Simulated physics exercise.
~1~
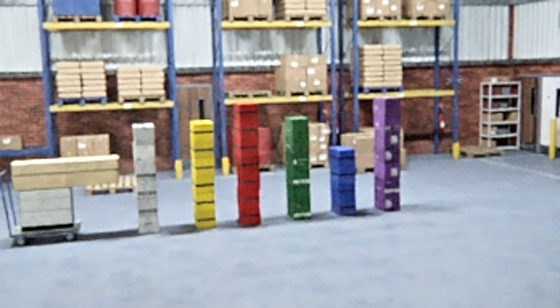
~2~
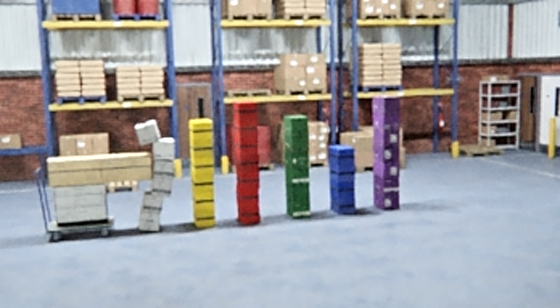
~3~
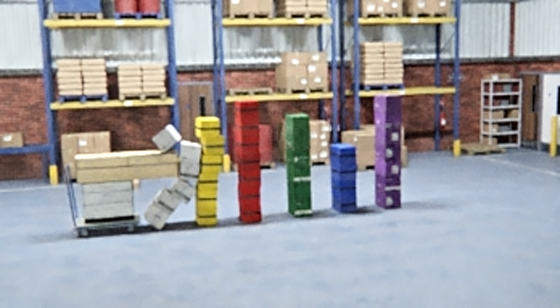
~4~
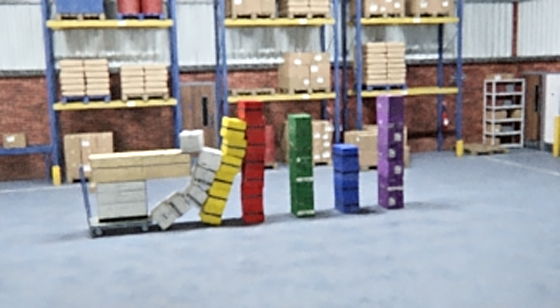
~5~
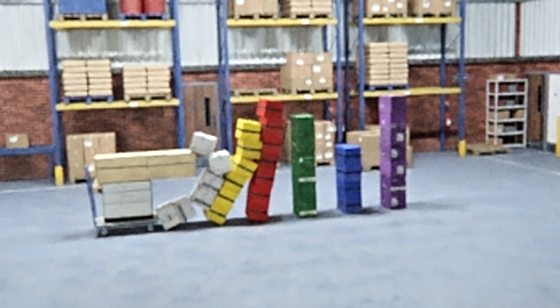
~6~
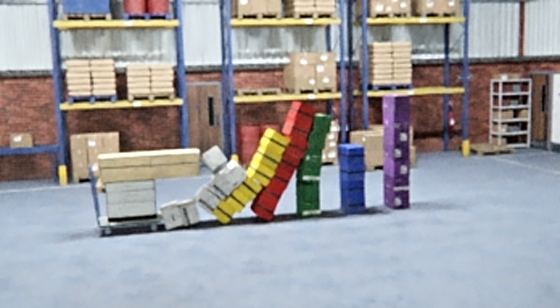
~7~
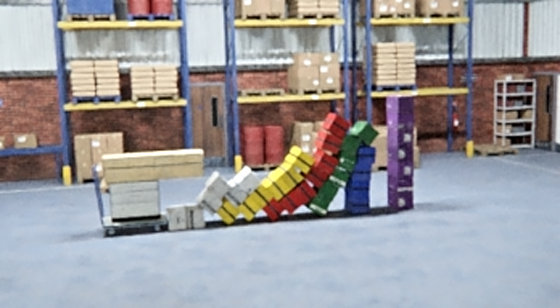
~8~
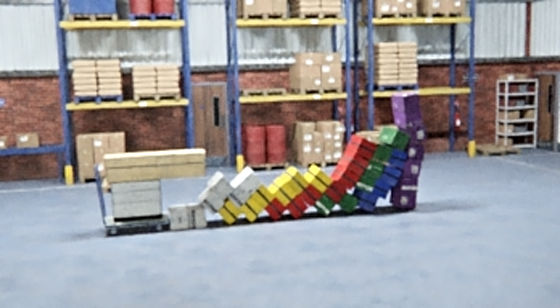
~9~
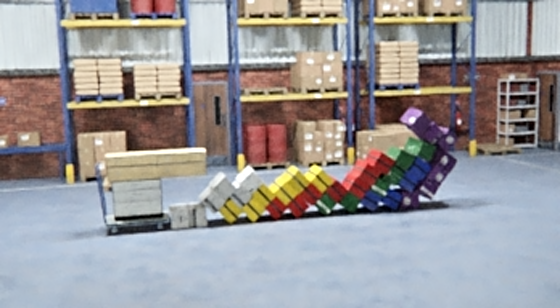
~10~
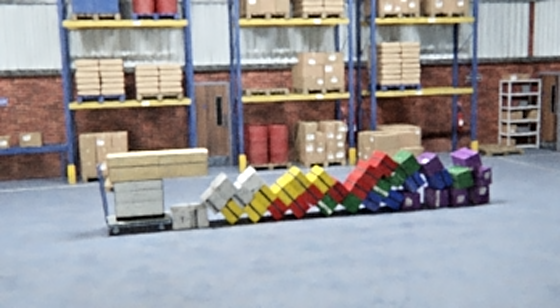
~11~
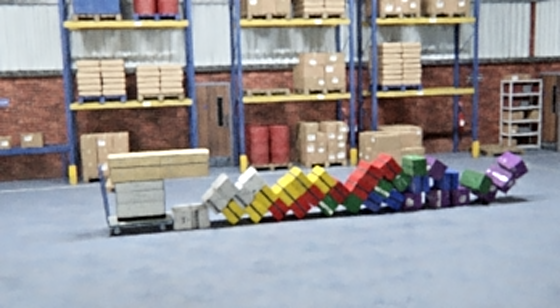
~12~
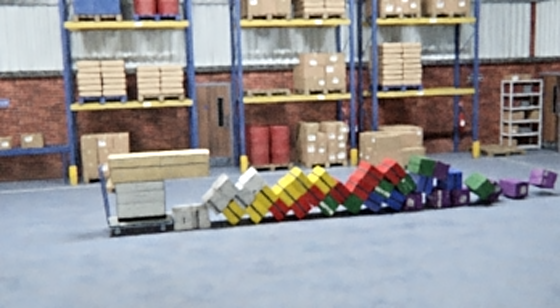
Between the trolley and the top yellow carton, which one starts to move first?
The trolley starts to move first, rolling right into the pale column. The top yellow carton only shifts afterwards, as its column begins to lean to the right.
